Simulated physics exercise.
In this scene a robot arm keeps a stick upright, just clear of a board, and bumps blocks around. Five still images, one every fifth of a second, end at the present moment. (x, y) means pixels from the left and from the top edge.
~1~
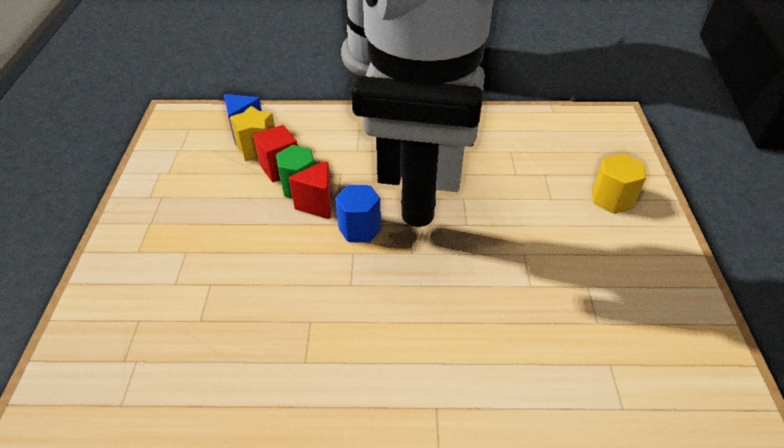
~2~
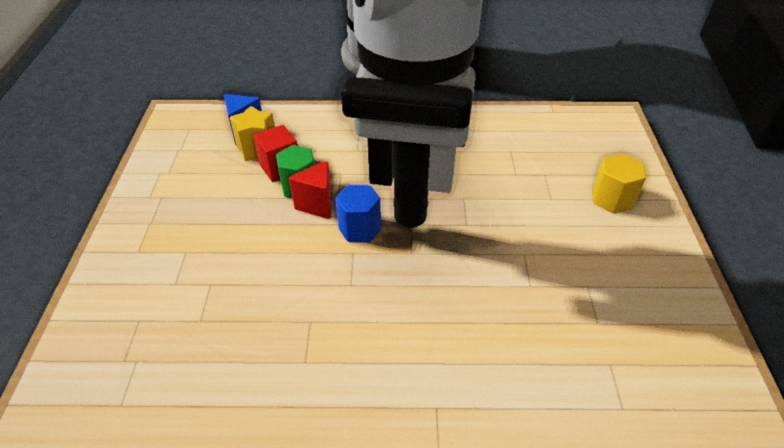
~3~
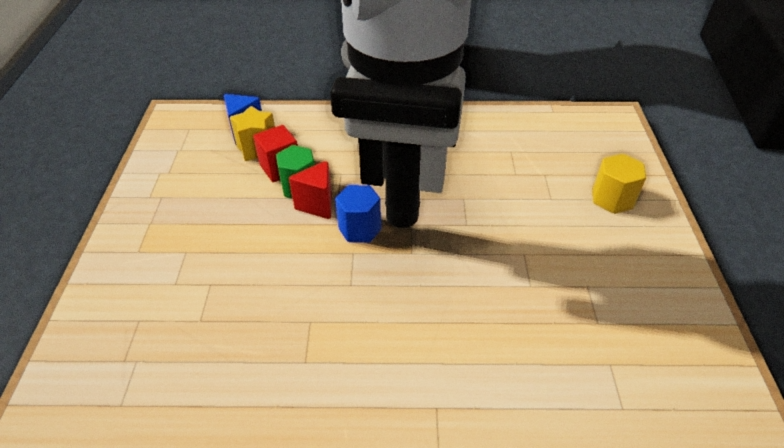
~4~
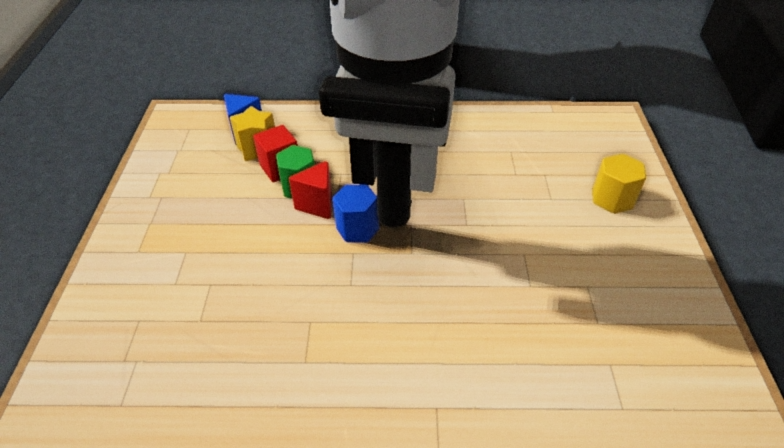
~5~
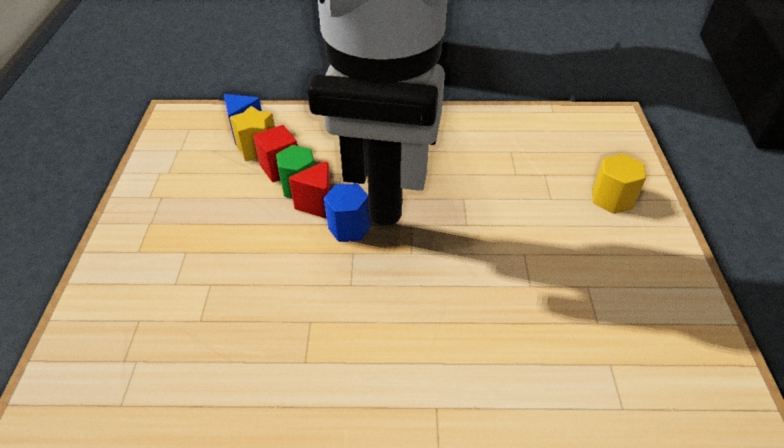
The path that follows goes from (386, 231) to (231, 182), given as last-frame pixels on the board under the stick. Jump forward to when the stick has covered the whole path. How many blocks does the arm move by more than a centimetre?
The answer is three or more blocks, counting only moves over 1 cm.
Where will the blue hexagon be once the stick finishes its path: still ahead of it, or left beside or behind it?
Looking at the end of the path, the blue hexagon has slipped free of the stick.
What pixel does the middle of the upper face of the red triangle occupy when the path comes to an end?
I'd guess (203, 169).
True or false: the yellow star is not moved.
My answer: False.
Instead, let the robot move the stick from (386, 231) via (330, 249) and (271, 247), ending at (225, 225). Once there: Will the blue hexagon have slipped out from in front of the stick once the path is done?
In short: No.
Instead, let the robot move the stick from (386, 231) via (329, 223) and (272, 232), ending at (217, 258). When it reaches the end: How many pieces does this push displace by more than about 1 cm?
The result: Two blocks.
On the path given first. One third of the way, stick (327, 198); red triangle (277, 178), turned 75° clockwise; blue hexagon (294, 199), turned 70° anticlockwise.
Two thirds of the way, stick (275, 182); yellow star (252, 108), turned 20° anticlockwise; red square (273, 124), turned 25° clockwise; green hexagon (274, 145), turned 40° clockwise; red triangle (231, 173), turned 45° clockwise; blue hexagon (281, 199), turned 105° anticlockwise.
At the end, stick (227, 166); yellow star (256, 101), turned 45° anticlockwise; red square (274, 117), turned 60° clockwise; green hexagon (257, 137), turned 70° clockwise; red triangle (203, 169), turned 40° anticlockwise; blue hexagon (281, 199), turned 105° anticlockwise.
